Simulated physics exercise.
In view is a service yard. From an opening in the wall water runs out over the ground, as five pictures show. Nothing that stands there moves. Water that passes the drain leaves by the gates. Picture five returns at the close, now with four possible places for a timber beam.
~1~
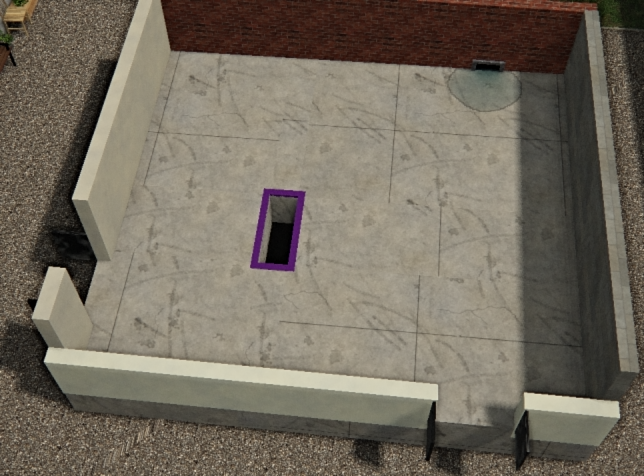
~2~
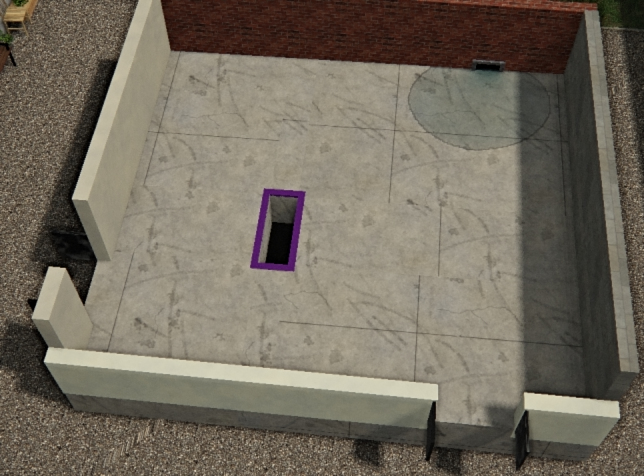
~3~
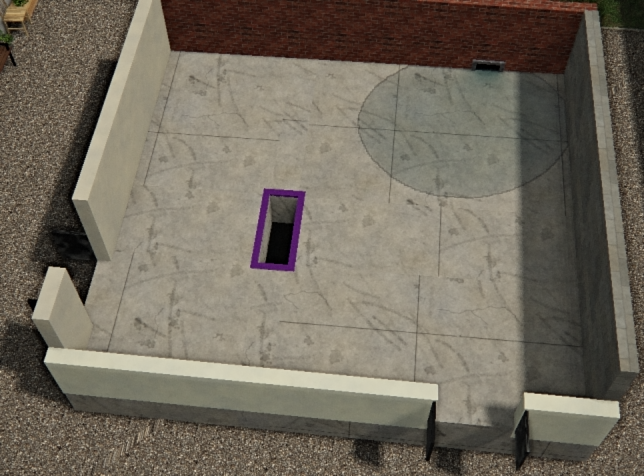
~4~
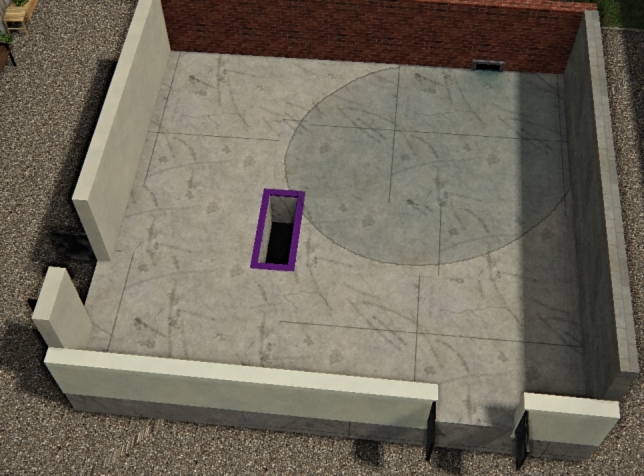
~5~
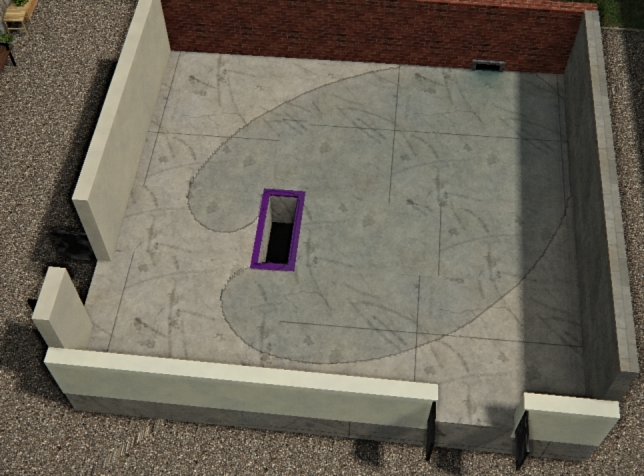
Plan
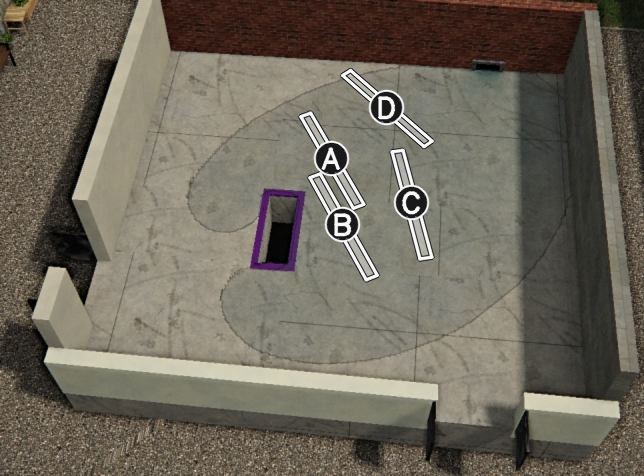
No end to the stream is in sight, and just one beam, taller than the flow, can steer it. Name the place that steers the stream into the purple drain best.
D.
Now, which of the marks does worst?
Position B.
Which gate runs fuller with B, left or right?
More leaves on the left.
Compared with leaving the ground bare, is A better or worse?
Position A is worse.
In white, A from (305, 114) to (358, 206); B from (315, 175) to (371, 277); C from (397, 151) to (425, 258); D from (346, 72) to (428, 143).
For position A, about 8 % of the stream goes into the purple drain, about 88 % out by the gates.
For position B, about 2 % of the stream goes into the purple drain, about 95 % out by the gates.
For position C, about 13 % of the stream goes into the purple drain, about 85 % out by the gates.
For position D, about 18 % of the stream goes into the purple drain, about 79 % out by the gates.
